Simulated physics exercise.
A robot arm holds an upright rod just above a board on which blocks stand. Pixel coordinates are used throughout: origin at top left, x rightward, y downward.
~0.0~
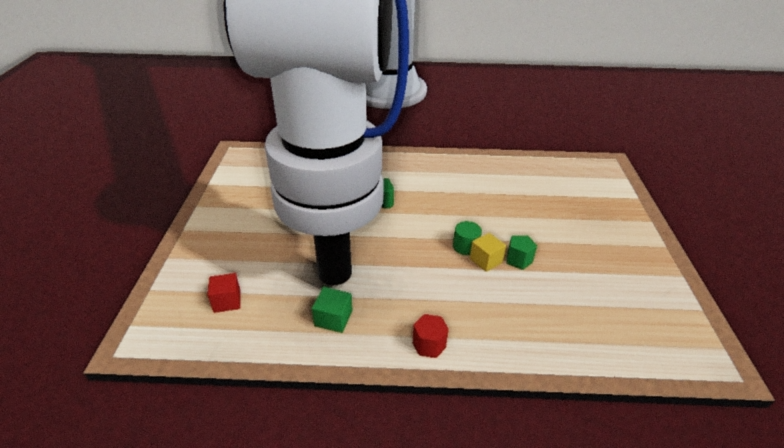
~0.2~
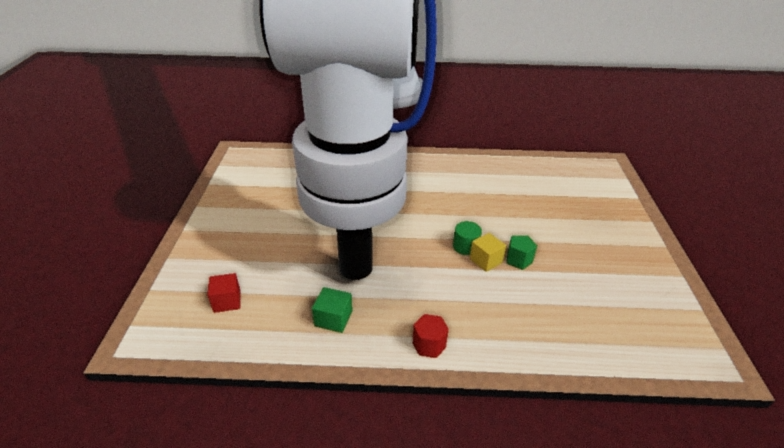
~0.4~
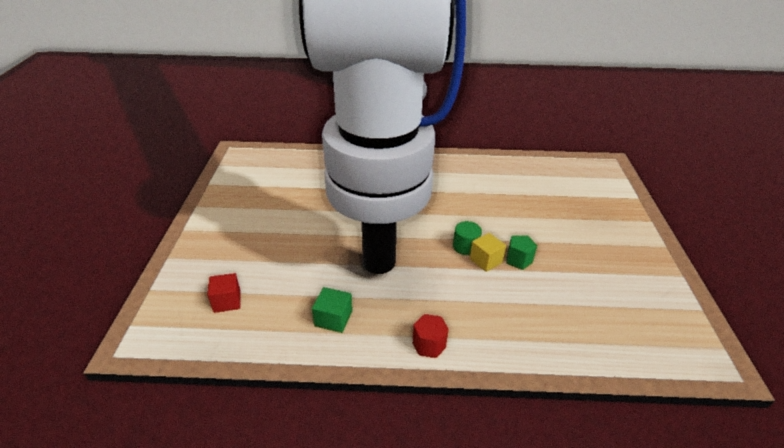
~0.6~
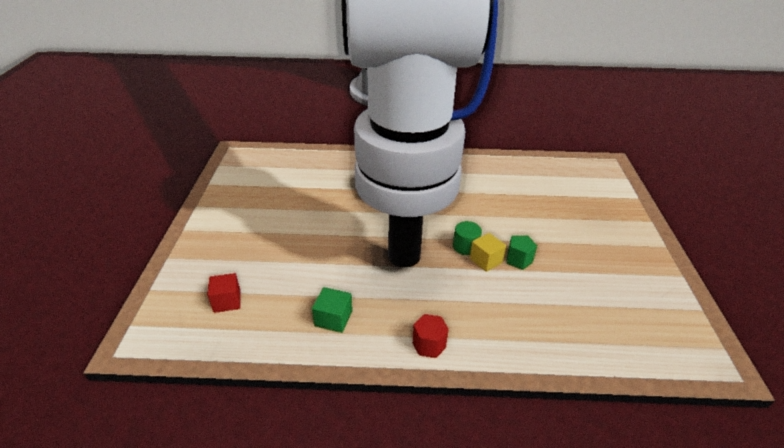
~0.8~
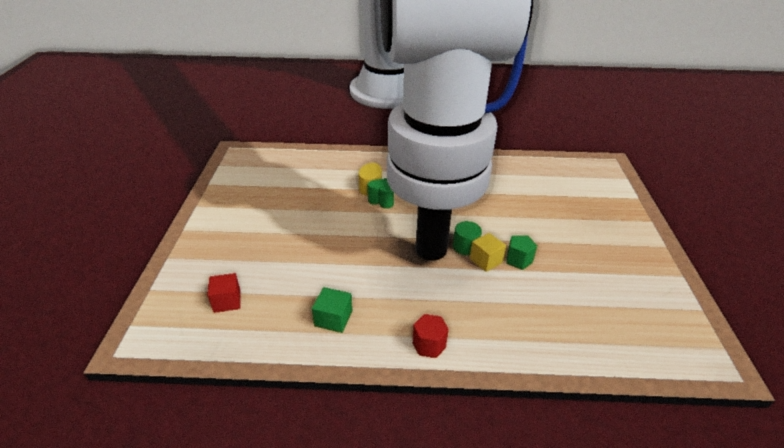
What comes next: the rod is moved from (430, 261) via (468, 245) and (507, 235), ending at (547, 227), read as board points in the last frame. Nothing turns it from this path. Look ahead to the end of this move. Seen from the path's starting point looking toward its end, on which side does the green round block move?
Toward the left.
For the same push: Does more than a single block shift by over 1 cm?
No
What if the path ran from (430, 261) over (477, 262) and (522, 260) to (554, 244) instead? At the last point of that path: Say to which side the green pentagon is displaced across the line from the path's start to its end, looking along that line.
It's pushed right.
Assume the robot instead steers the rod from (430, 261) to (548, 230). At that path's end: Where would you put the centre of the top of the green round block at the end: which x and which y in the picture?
Roughly at (516, 202).
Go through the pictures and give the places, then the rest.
The first picture shows lower end of the rod at (335, 274), tops of blocks, green round block at (469, 229), yellow square block at (489, 243).
The second picture shows rod at (356, 269), blocks as before.
The third picture shows rod at (379, 263), blocks as before.
The fourth picture shows rod at (404, 257), blocks as before.
The fifth picture shows rod at (431, 250), green round block at (469, 229), yellow square block at (489, 243).
What follows on the original path. One third of the way, rod at (470, 234); green round block at (495, 219).
Two thirds of the way, rod at (510, 224); green round block at (531, 207).
At the end, rod at (550, 216); green round block at (558, 195); yellow square block not moved.
